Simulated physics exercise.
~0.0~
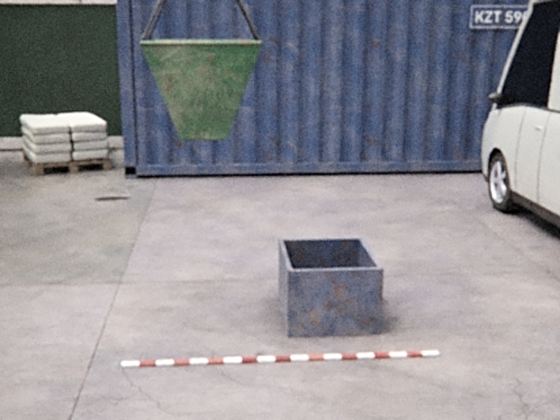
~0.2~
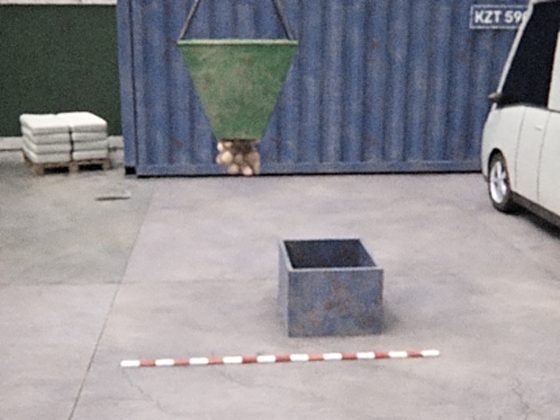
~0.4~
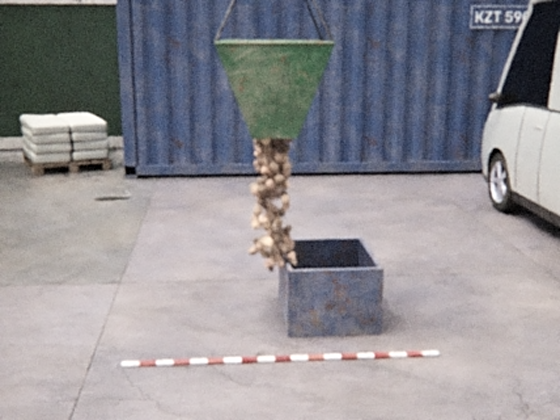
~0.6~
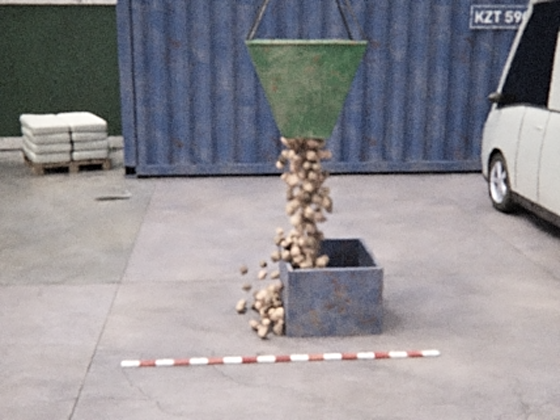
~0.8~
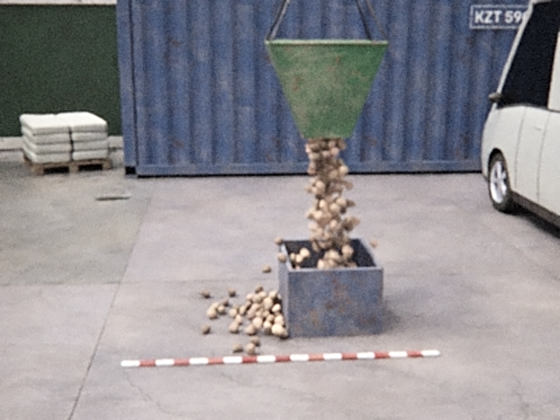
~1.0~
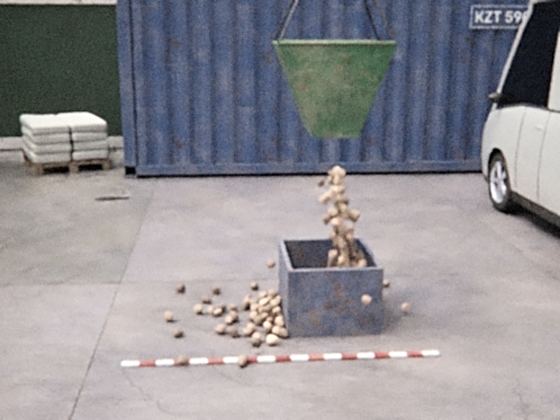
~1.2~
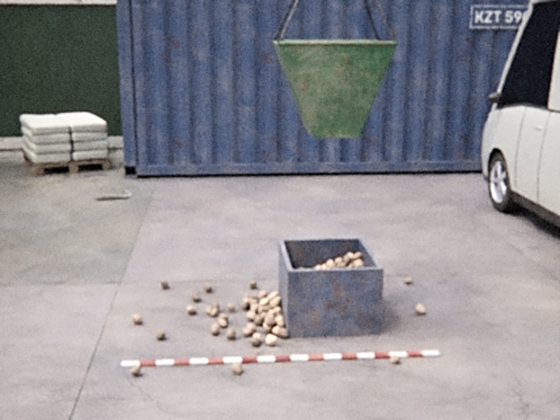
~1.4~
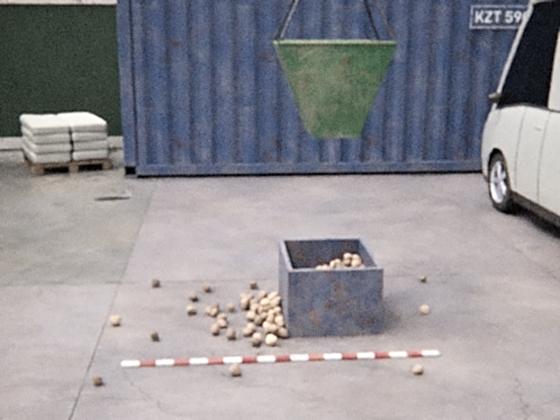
In a yard, a green hopper moves right while dropping stones, most landing in the bin, others scattered around, mainly left.
